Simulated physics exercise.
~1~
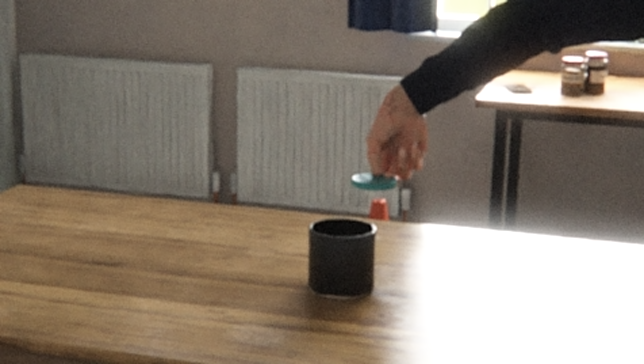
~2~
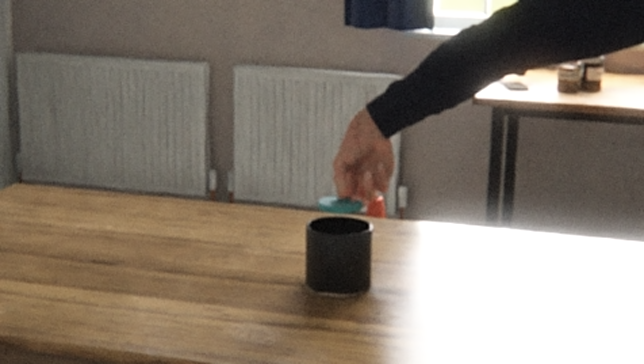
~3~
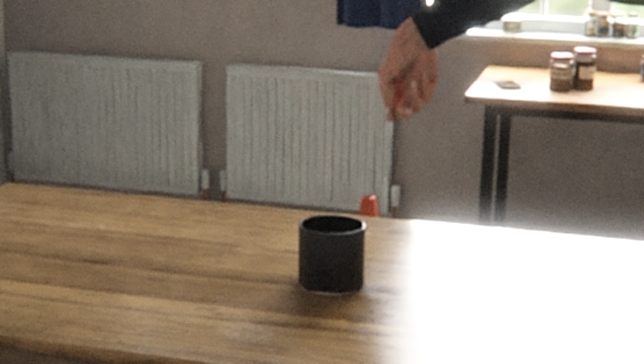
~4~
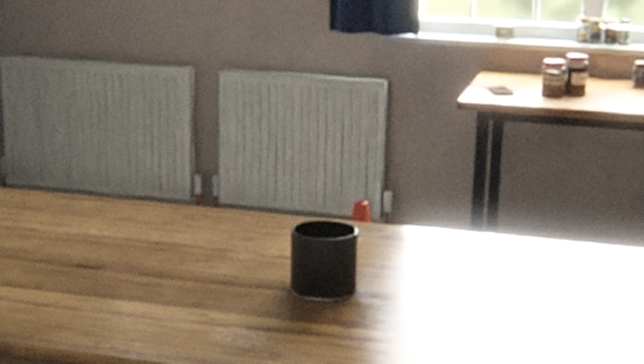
A hand in a dark sleeve reaches in from the upper right, holding a flat turquoise lid above an open black container on a wooden table. The slightly swaying view looks across the tabletop towards two pale radiators, with a small red object beyond the container, jars on a side table at right and bright glare across the near right corner. The hand moves left and down, bringing the lid close over the rim. It lets go and draws back up to the right, empty. The lid drops inside, out of sight, and the container stands alone, the arm gone.
